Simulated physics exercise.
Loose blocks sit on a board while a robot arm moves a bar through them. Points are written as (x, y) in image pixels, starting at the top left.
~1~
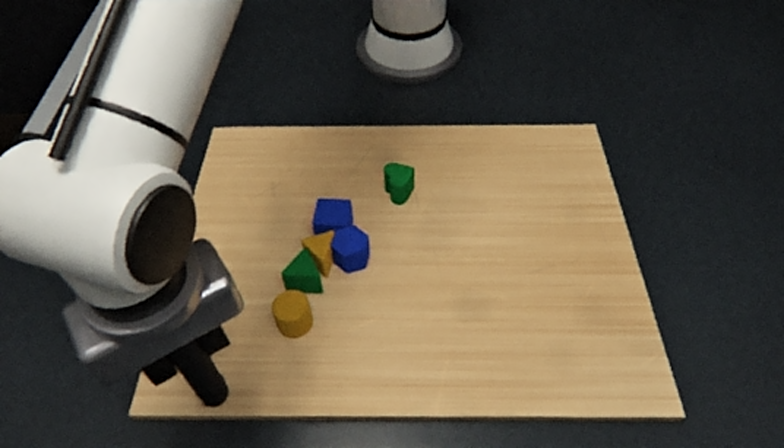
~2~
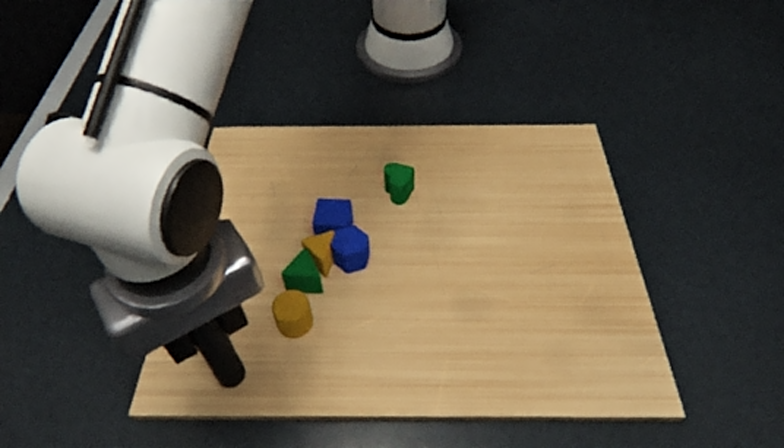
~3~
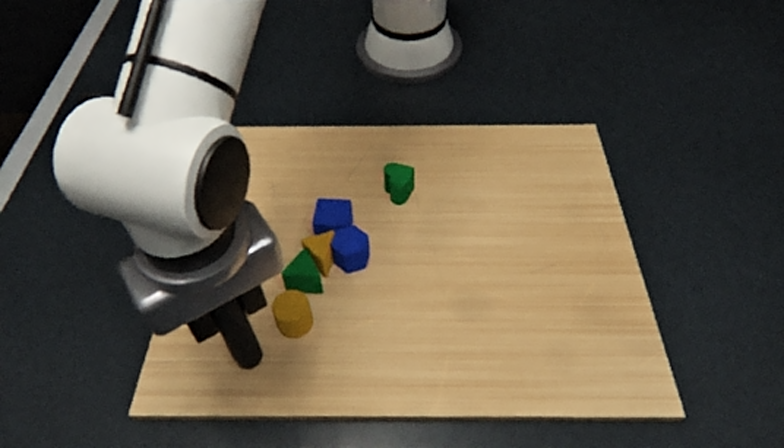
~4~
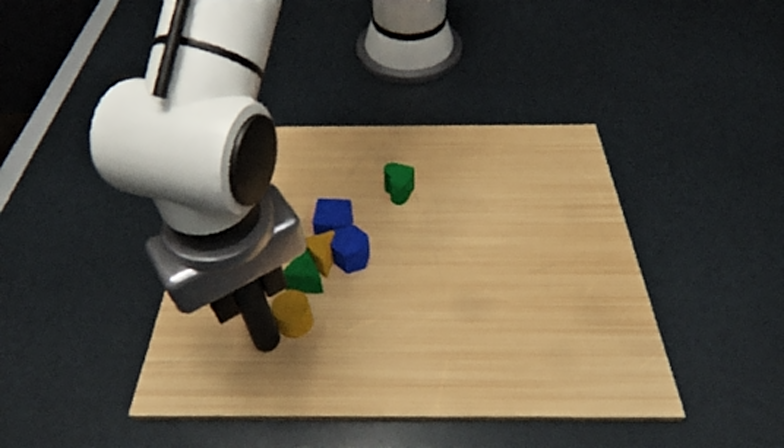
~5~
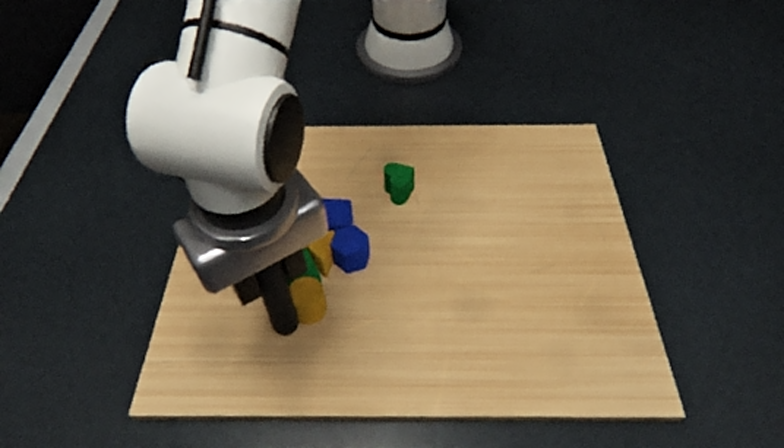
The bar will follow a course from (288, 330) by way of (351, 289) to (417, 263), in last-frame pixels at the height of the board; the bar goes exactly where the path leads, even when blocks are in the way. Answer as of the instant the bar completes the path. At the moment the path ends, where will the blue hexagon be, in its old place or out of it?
That block will leave its spot.
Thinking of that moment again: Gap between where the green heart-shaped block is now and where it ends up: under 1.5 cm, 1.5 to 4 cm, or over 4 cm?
Answer: Less than 1.5 cm.
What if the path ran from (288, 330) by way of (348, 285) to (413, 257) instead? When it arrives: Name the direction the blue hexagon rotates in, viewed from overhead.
The turn is anti-clockwise.
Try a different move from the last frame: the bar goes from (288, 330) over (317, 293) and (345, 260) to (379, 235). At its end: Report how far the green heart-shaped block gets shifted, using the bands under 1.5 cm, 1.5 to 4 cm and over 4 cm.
I'd go with under 1.5 cm for this block.
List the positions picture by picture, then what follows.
Bar's lower end at (215, 395); green three-sided block at (302, 265); yellow cylinder at (290, 305); yellow three-sided block at (319, 243); blue hexagon at (350, 240); green heart-shaped block at (399, 173), in the first frame.
Bar at (232, 376); blocks still, in the second frame.
Bar at (250, 358); blocks still, in the third frame.
Bar at (268, 341); blocks still, in the fourth frame.
Bar at (286, 325); green three-sided block partly hidden; yellow cylinder at (305, 292); yellow three-sided block at (319, 243); blue hexagon at (350, 240); green heart-shaped block at (399, 173), in the fifth frame.
The first path, step by step. One third of the way, bar at (329, 295); green three-sided block at (307, 256), turned 30° anticlockwise; yellow cylinder at (349, 264); yellow three-sided block at (320, 239), turned 15° anticlockwise; blue hexagon at (356, 235), turned 20° anticlockwise.
Two thirds of the way, bar at (373, 273); green three-sided block at (307, 256), turned 30° anticlockwise; yellow cylinder at (392, 242); yellow three-sided block at (320, 239), turned 15° anticlockwise; blue hexagon at (365, 223), turned 75° anticlockwise.
At the end, bar at (418, 257); green three-sided block at (307, 256), turned 30° anticlockwise; yellow cylinder at (417, 221); yellow three-sided block at (320, 239), turned 15° anticlockwise; blue hexagon at (365, 223), turned 75° anticlockwise; green heart-shaped block still.
